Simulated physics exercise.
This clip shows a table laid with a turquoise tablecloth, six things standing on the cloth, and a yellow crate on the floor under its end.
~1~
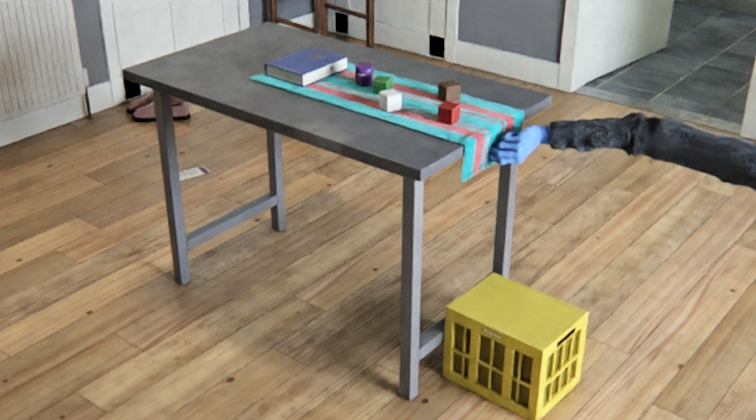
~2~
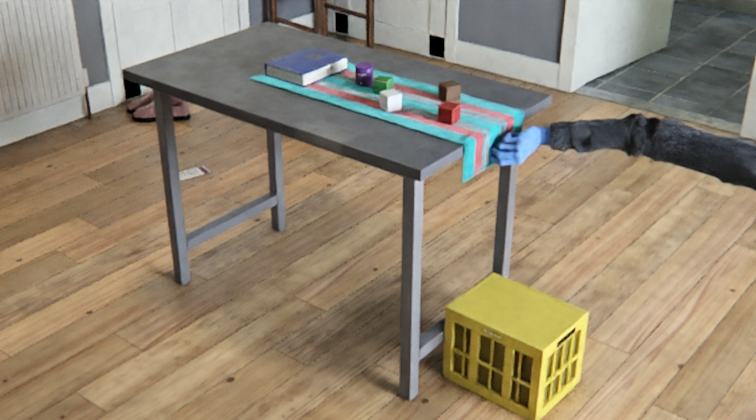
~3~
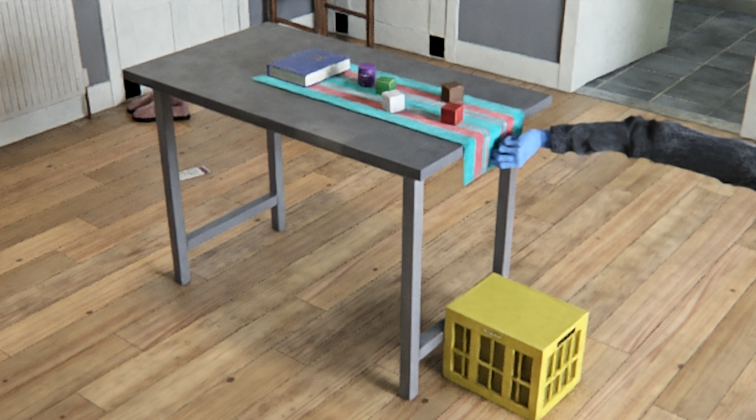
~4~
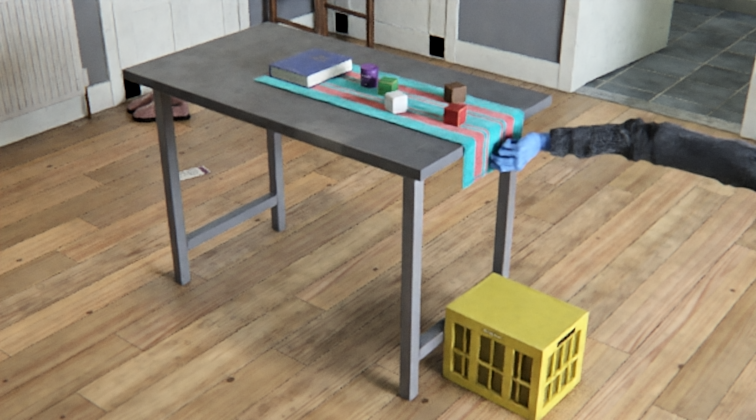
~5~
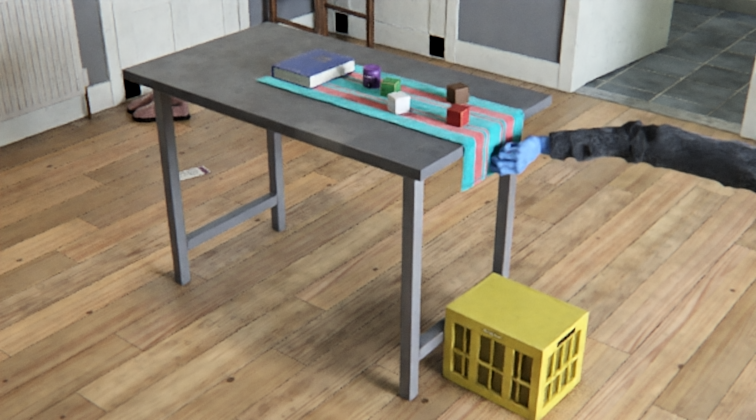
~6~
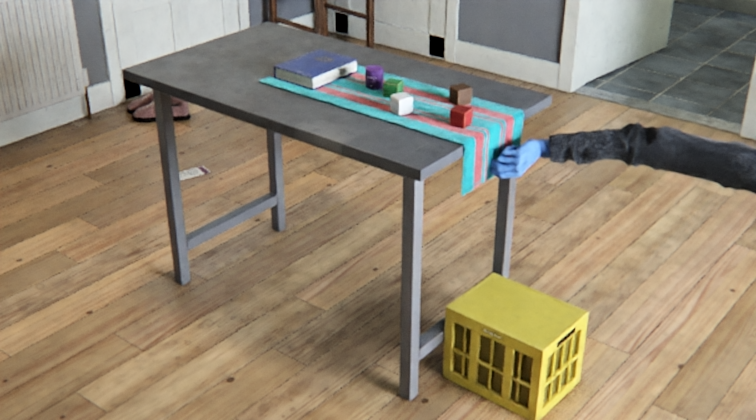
To begin with, a blue-gloved hand grips the end of a striped turquoise cloth on a grey table, where a book, a purple pot and four small blocks stand above a yellow crate. The cloth's hem then creeps slightly lower while the objects shift a little to the right with it.
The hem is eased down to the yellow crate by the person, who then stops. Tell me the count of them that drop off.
I predict that four objects will leave the top.
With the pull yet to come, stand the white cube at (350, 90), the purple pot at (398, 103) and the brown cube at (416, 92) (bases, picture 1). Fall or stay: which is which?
Here's the result: The white cube remains in place, the purple pot leaves the top and the brown cube leaves the top.
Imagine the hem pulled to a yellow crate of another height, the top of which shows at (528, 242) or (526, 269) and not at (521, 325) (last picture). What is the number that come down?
You'd get 1 and then 2.
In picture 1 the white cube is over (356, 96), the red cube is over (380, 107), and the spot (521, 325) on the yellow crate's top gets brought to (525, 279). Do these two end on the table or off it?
In the end the white cube is still on top and the red cube is still on top.
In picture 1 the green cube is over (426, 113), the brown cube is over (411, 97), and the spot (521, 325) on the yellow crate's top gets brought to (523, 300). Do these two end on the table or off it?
Well, the green cube is dislodged, and the brown cube is dislodged.
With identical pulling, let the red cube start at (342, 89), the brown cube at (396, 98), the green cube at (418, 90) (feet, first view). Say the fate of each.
I'd say the red cube hangs on, the brown cube takes a fall, and the green cube takes a fall.
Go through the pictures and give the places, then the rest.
In the first frame, hem (462, 182); red cube (449, 105); brown cube (450, 84); white cube (390, 93); green cube (383, 78); purple pot (364, 65); top of the crate (521, 325).
In the second frame, hem (463, 183); red cube (450, 105).
In the third frame, hem (464, 186); brown cube (453, 84).
In the fourth frame, hem (463, 189); white cube (396, 94); top of the crate (521, 325).
In the fifth frame, hem (461, 192); green cube (391, 81).
In the sixth frame, hem (462, 195); red cube (462, 108); brown cube (461, 87); white cube (402, 96); green cube (394, 81); purple pot (374, 68).
Early on, hem near (491, 242); red cube and brown cube gone.
Midway, hem near (489, 283); red cube, brown cube and white cube gone.
Finally, hem on the crate; red cube, brown cube, white cube and green cube gone. It carries off four.
